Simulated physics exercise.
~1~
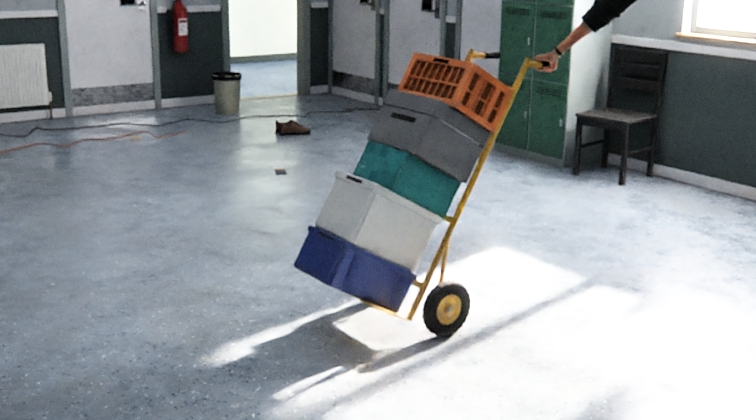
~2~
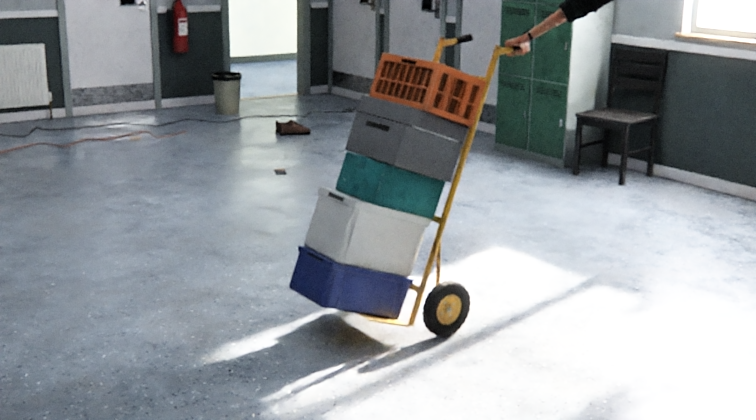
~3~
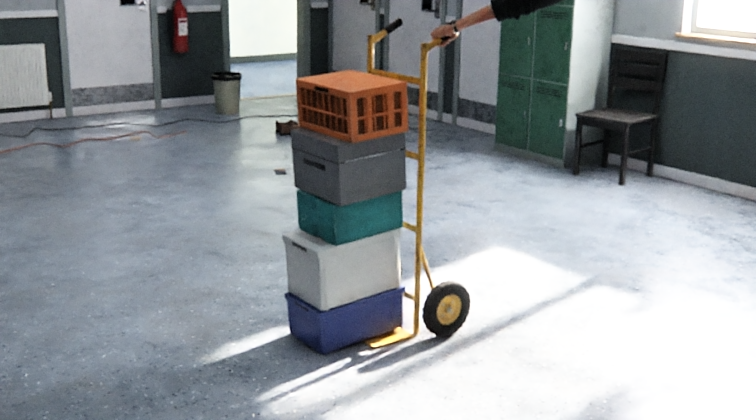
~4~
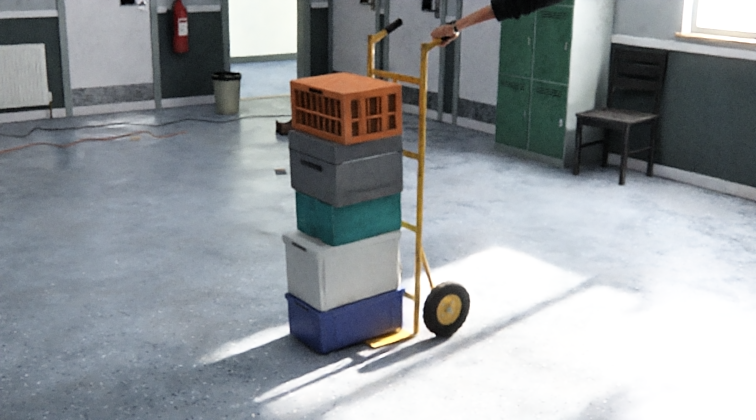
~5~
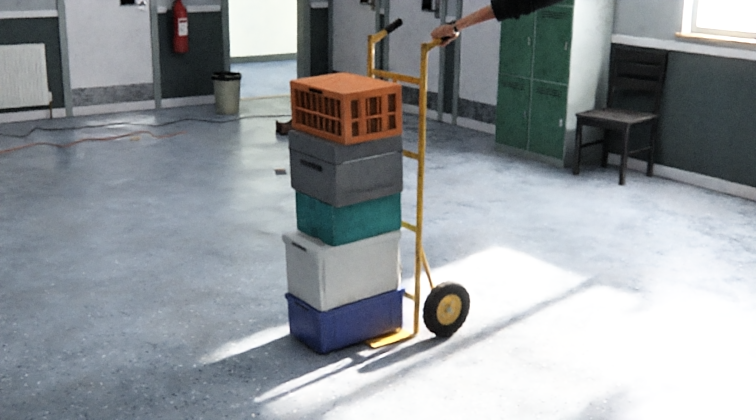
At first, a yellow two-wheeled hand truck leans back to the right in a bright room, a hand gripping its handle, with a blue tote, a white tote, a turquoise box, a grey toolbox and an orange crate stacked upward. The hand lets the truck swing forward to the left, and the stack tilts up with it. The truck comes upright as its plate meets the floor, and the upper boxes stand clear of the frame. The orange crate shifts slightly left and settles. Finally, all five containers stand still in one slightly uneven stack, none fallen, the hand still on the handle.
